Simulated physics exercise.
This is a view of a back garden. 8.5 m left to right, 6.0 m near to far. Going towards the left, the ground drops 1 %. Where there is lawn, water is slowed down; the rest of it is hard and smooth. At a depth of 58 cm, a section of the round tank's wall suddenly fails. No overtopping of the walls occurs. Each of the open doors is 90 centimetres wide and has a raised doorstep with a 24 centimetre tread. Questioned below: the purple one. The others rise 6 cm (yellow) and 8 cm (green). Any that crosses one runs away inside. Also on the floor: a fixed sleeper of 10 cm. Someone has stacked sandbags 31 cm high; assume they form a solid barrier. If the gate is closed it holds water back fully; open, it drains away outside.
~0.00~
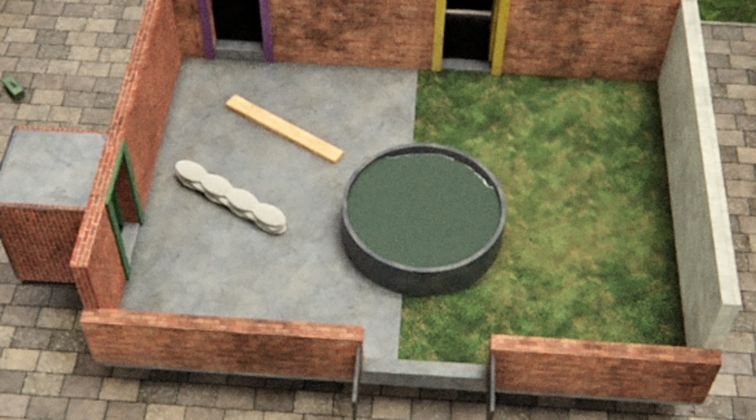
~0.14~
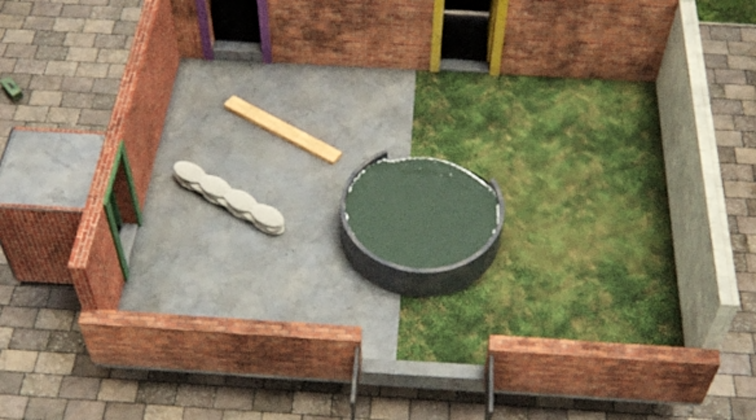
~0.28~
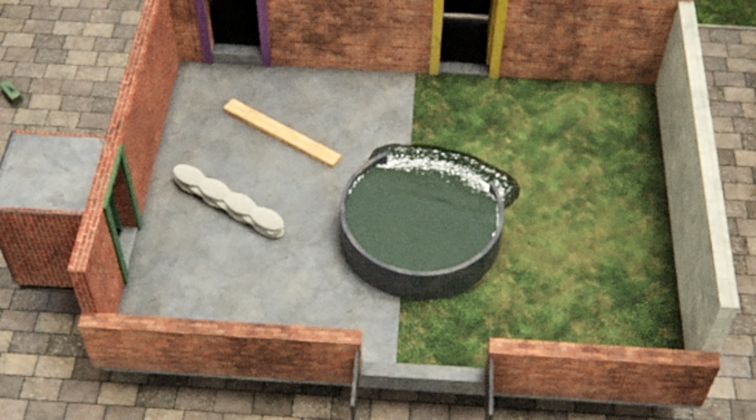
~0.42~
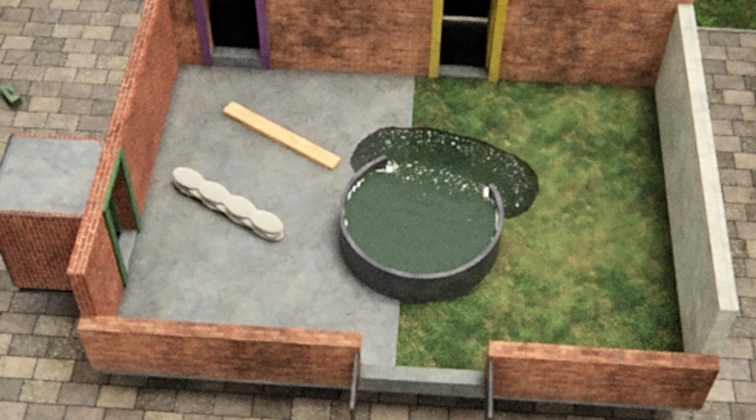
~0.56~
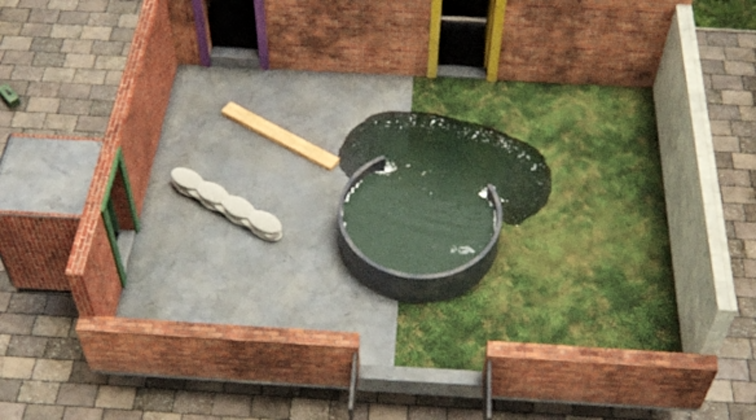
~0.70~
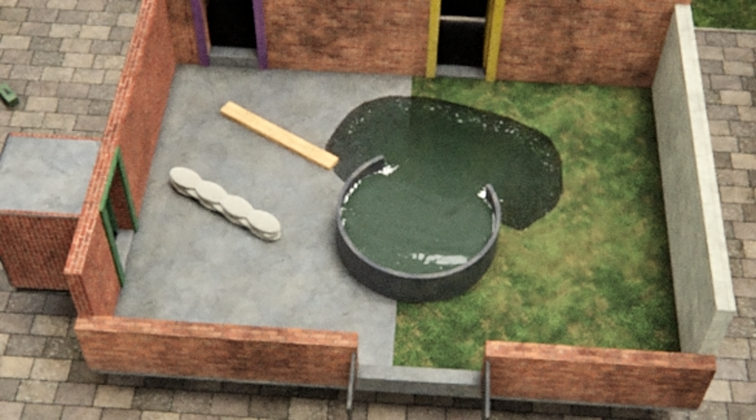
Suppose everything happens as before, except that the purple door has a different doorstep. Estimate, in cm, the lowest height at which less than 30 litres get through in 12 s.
I would say 9 cm.
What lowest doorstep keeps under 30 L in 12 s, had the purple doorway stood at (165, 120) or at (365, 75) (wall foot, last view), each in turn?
About 8.5 and 15 cm.
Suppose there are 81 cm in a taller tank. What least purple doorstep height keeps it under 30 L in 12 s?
Minimum height: Approx. 11.5 cm.
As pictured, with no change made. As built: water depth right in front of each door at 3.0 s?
Before yellow it's 21 cm, before green 0 cm, before purple 6 cm.
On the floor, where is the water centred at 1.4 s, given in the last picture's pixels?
Approximately (431, 195).
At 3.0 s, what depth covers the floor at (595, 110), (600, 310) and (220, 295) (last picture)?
First spot about 12 cm, second about 0 cm, third about 0 cm.
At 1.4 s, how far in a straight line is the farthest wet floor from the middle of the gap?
3.2 m.
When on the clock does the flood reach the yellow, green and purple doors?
Arrival times - yellow 1.1 seconds, green 5.0 seconds, purple 2.0 seconds.
After 1.4 s water covers 25 % of the floor, deepest (24 cm) near (454, 180); it has not reached the purple door.
After 3.0 s water covers 40 % of the floor, deepest (24 cm) near (651, 89); 6 cm at the purple door, 0 litres in over its 24 cm doorstep.
After 12.0 s water covers 95 % of the floor, deepest (12 cm) near (173, 80); 10 cm at the purple door, 0 litres in over its 24 cm doorstep.
At the purple door as built, the water arrived by 2.1 s and peaked near 15 cm at 5.6 s.
Run again over the same 12 s with other heights there, 56 litres in over 7.5 cm, 19 litres over 10 cm. The limit of 30 litres is kept from about 9 cm up.
